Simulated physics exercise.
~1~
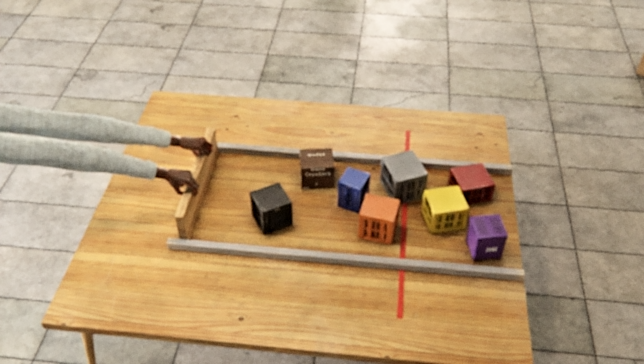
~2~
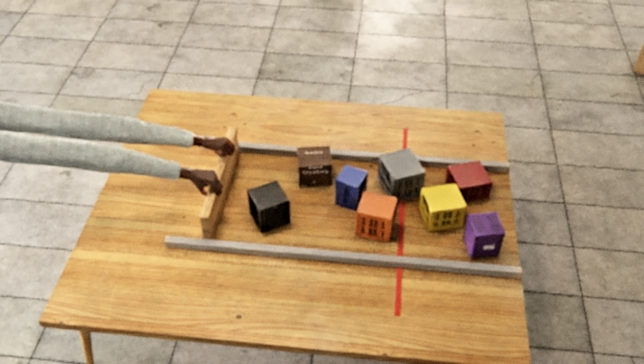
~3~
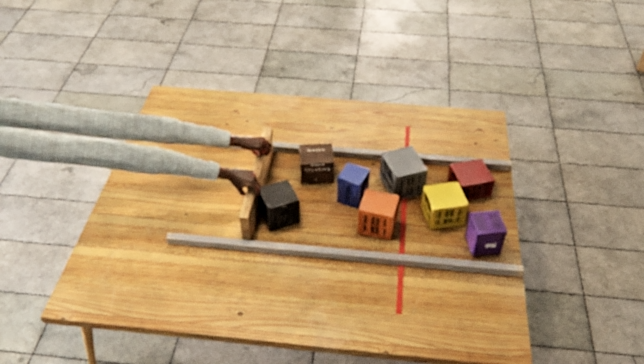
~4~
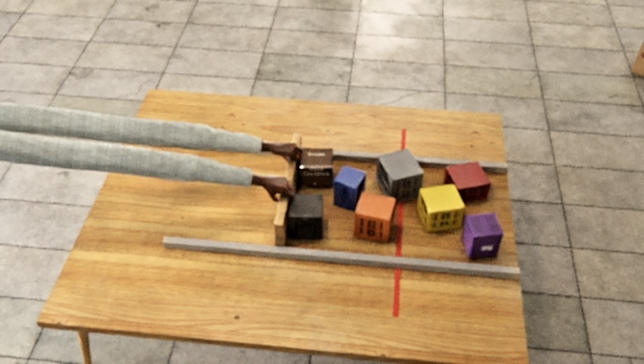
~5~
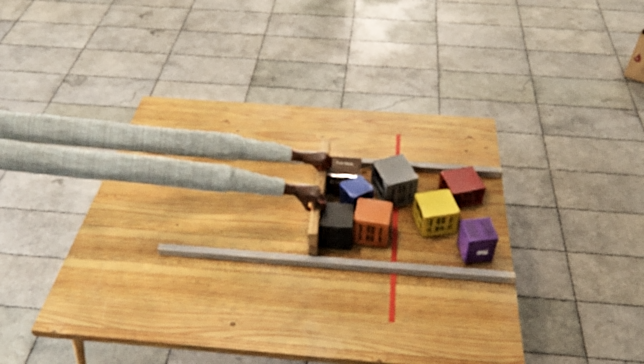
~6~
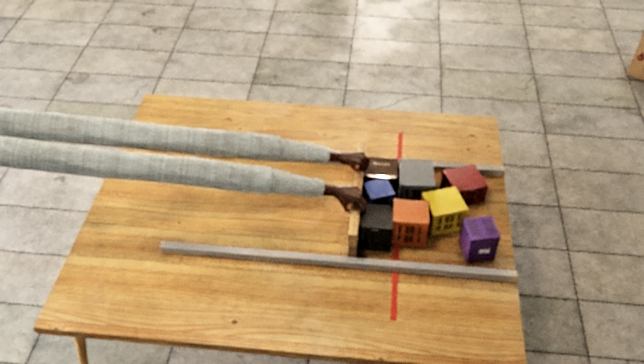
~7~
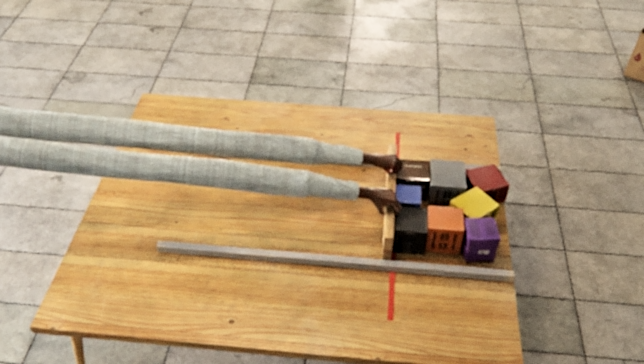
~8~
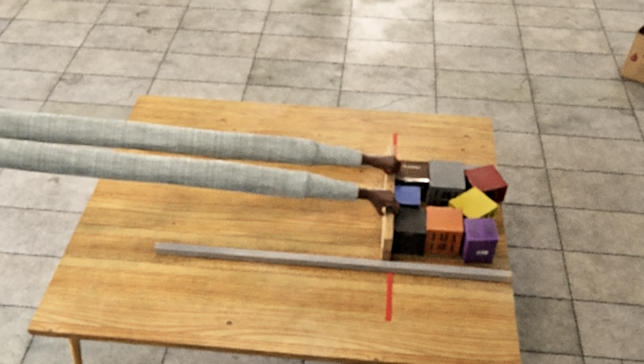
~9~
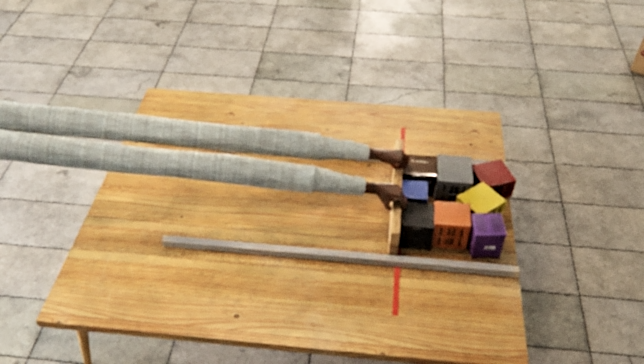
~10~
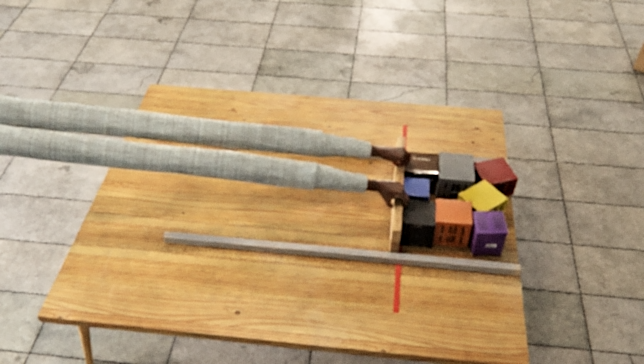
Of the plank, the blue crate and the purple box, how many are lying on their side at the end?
None of them are. The plank, the blue crate and the purple box are all still upright when the pushing stops.
